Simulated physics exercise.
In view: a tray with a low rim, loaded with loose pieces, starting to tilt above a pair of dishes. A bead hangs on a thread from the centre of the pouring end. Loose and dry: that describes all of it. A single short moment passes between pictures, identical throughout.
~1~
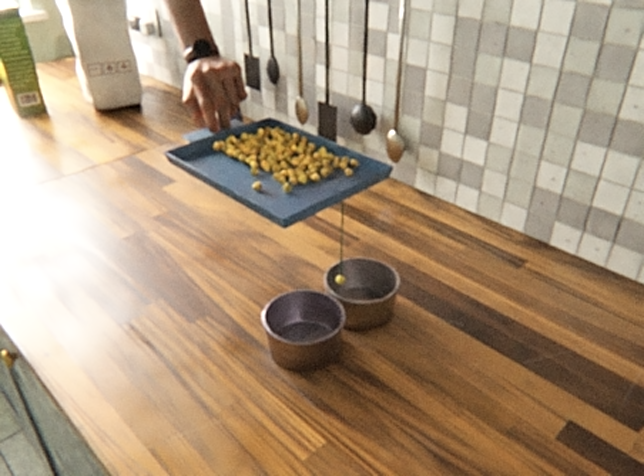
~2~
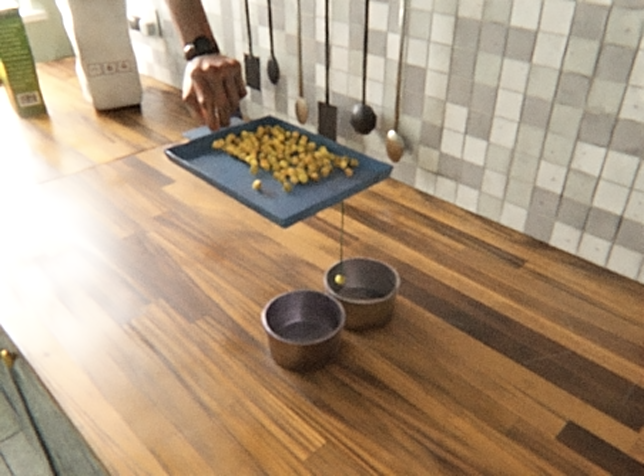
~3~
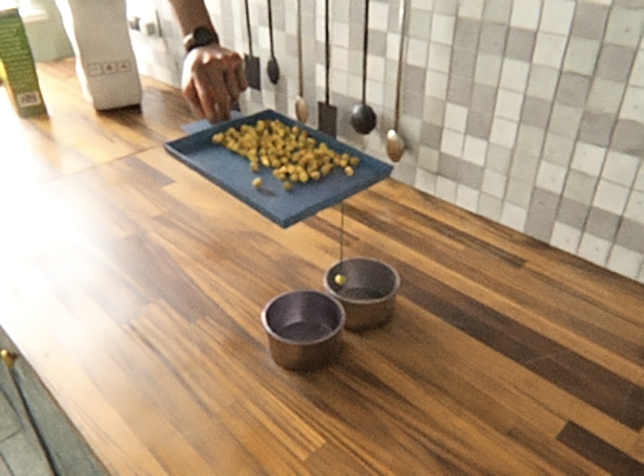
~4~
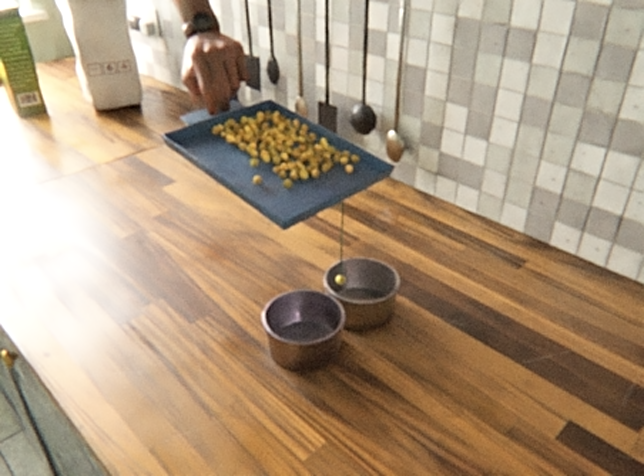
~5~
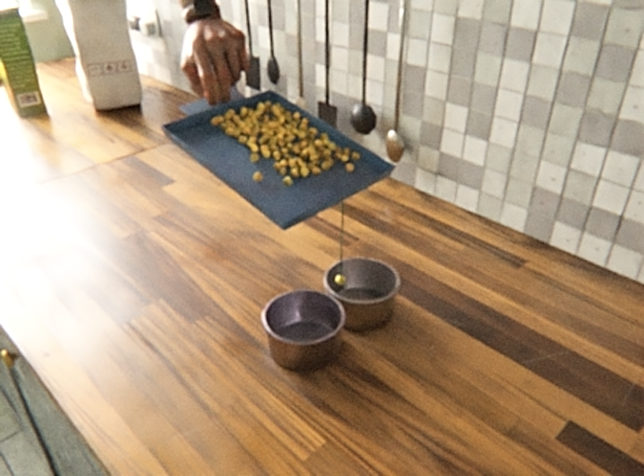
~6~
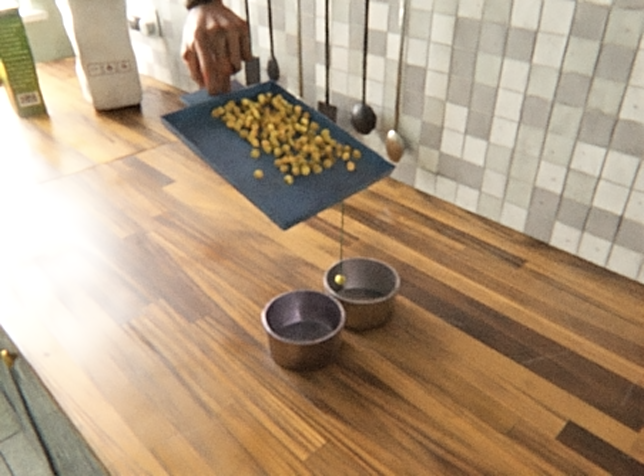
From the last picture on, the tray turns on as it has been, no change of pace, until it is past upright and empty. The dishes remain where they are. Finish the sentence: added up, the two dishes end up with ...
... under half of it.
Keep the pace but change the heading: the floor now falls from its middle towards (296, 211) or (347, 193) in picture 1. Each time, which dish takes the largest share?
Tilt 1: Left-side dish. Tilt 2: Right-side dish.
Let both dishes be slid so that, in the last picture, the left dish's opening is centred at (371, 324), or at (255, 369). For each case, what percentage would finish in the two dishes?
First 60 per cent, second 50 per cent.
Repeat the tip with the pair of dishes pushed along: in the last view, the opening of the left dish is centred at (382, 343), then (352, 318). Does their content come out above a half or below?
Taking them in turn, it's short of half and then beyond half.
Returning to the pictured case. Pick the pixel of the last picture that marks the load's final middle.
Roughly at (354, 363), give or take.
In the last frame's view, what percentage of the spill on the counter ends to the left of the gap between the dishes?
Close to 20 per cent of the spill, I think.
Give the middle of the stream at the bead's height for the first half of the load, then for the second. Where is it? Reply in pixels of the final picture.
Near (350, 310) to start, and near (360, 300) afterwards.
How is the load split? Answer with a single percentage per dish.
Left dish keeps 30 %, right dish keeps 10 %.
Soon after the last picture, tray tipped steeply; nearly all on the tray; a stray few in the left dish; a stray few in the air.
A little later, tray tipped right over; most on the tray; a stray few in the left dish; a stray few in the right dish; a stray few outside both; a stray few in the air.
Later still, tray tipped past a quarter turn; about a quarter in the left dish; a small part in the right dish; about two thirds outside both.
At rest, tray tipped past a quarter turn; about a quarter in the left dish; a small part in the right dish; about two thirds outside both.
